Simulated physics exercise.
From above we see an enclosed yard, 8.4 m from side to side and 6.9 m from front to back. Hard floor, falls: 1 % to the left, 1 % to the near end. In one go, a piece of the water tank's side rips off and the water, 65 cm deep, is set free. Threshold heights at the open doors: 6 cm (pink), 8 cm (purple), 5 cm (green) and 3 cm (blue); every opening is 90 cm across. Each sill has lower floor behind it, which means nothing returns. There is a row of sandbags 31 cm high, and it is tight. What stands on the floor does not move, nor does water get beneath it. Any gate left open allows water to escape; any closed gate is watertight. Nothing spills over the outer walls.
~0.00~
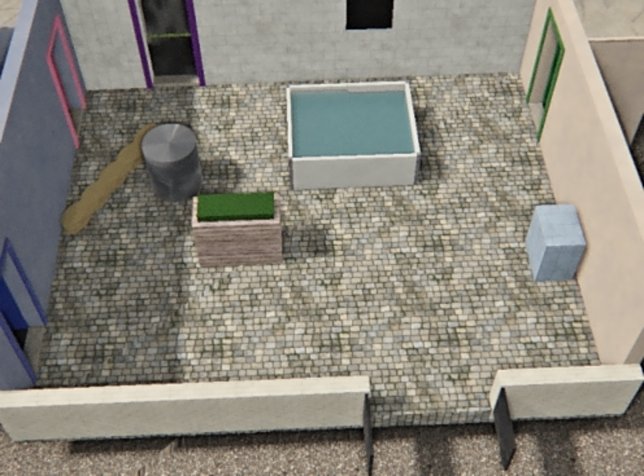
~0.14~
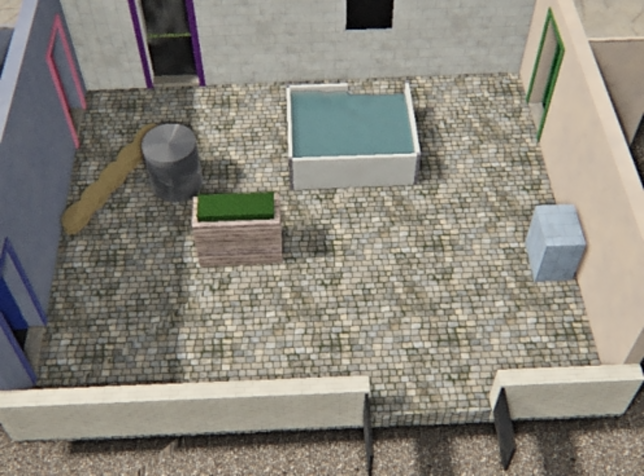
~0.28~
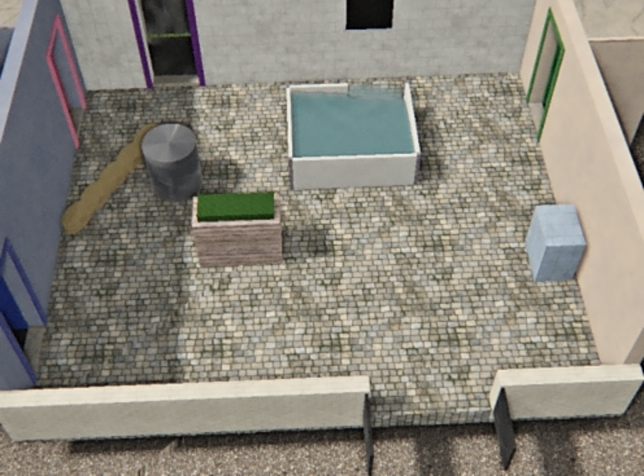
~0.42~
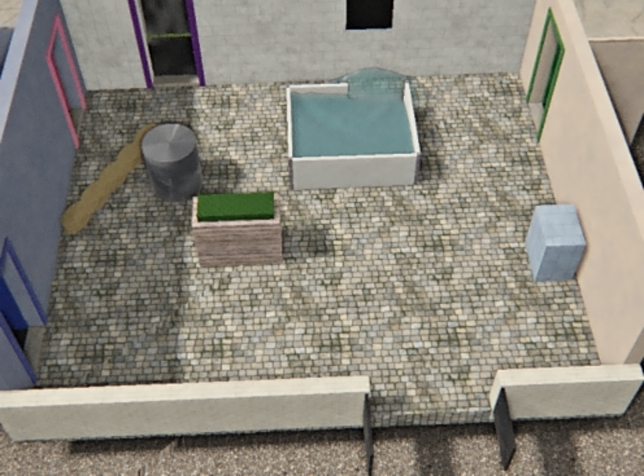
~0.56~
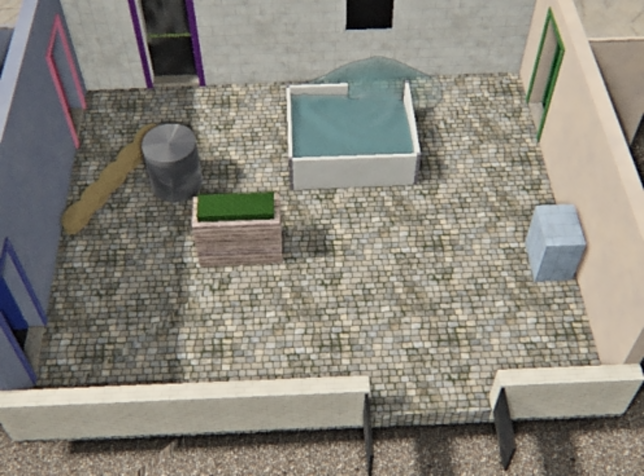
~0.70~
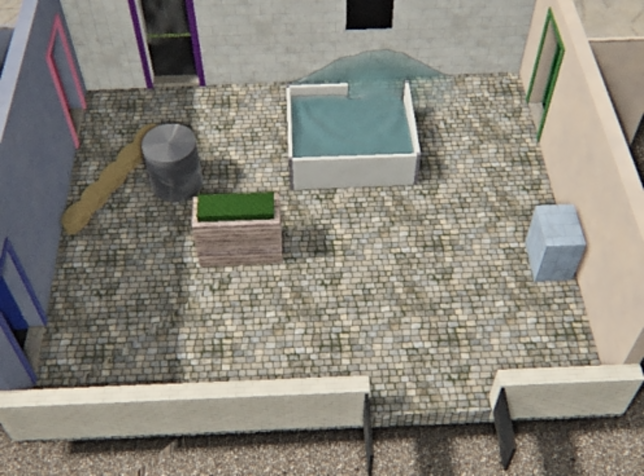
At the start, a white-walled tank of blue-green water stands whole and still in a paved, walled yard. Then a piece of its far side comes away, leaving a gap, and water pours out behind it, spreading in a widening, see-through fan toward the back wall while everything else stays still.
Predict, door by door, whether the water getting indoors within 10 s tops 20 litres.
Prediction: At the pink door it tops it; at the purple door it falls short; at the green door it tops it; at the blue door it falls short.
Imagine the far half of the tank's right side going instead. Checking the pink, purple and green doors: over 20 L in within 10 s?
So pink ends up short of it, purple short of it, green past the limit.
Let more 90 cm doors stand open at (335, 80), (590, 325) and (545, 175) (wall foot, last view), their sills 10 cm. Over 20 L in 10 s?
So, in the order given, it's beyond the mark, then shy of the mark, then shy of the mark.
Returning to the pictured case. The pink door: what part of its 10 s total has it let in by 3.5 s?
By that time, around 20 per cent.
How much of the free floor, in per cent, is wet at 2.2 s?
Some 20 per cent of the floor is wet.
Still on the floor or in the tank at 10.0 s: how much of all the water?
Around 82 percent of the water.
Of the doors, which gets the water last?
That would be the blue door.
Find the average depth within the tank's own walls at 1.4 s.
I'd put the mean depth near 45 centimetres.
After 1.4 s water covers 10 % of the floor and is deepest (49 cm) near (375, 80); pink door not reached, purple door not reached, green door not reached, blue door not reached.
After 2.2 s water covers 20 % of the floor and is deepest (38 cm) near (375, 86); pink door not reached, purple door 3 cm at the sill, 0 L in, green door 17 cm at the sill, 20 L in, blue door not reached.
After 3.5 s water covers 30 % of the floor and is deepest (26 cm) near (366, 86); pink door 14 cm at the sill, 36 L in, purple door 3 cm at the sill, 0 L in, green door 14 cm at the sill, 87 L in, blue door not reached.
After 6.0 s water covers 60 % of the floor and is deepest (21 cm) near (64, 222); pink door 11 cm at the sill, 125 L in, purple door 4 cm at the sill, 0 L in, green door 9 cm at the sill, 147 L in, blue door 2 cm at the sill, 0 L in.
After 10.0 s water covers 80 % of the floor and is deepest (14 cm) near (64, 222); pink door 10 cm at the sill, 165 L in, purple door 6 cm at the sill, 0 L in, green door 5 cm at the sill, 166 L in, blue door 3 cm at the sill, 0 L in.
